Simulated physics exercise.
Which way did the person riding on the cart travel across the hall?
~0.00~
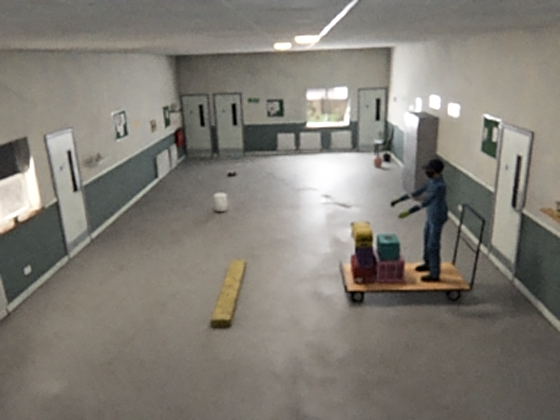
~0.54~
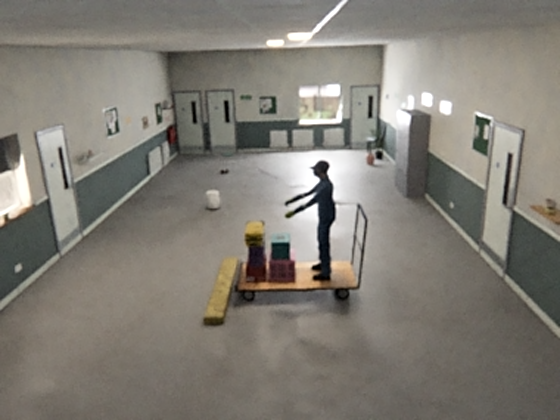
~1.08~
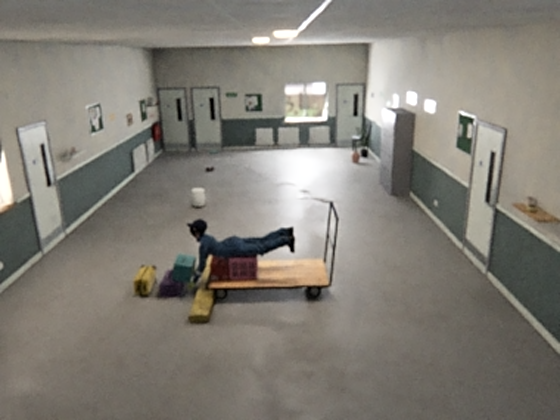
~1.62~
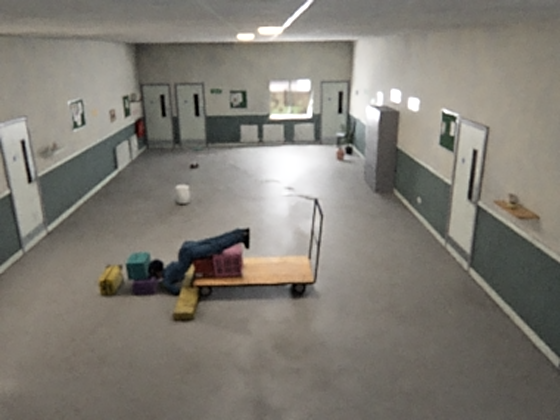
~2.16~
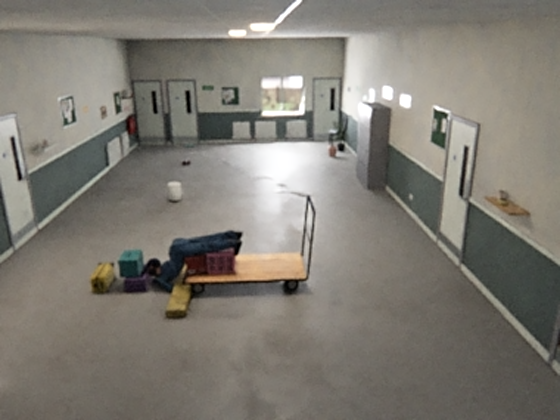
The person moved to the left, first standing on the cart and then pitching over its front end.
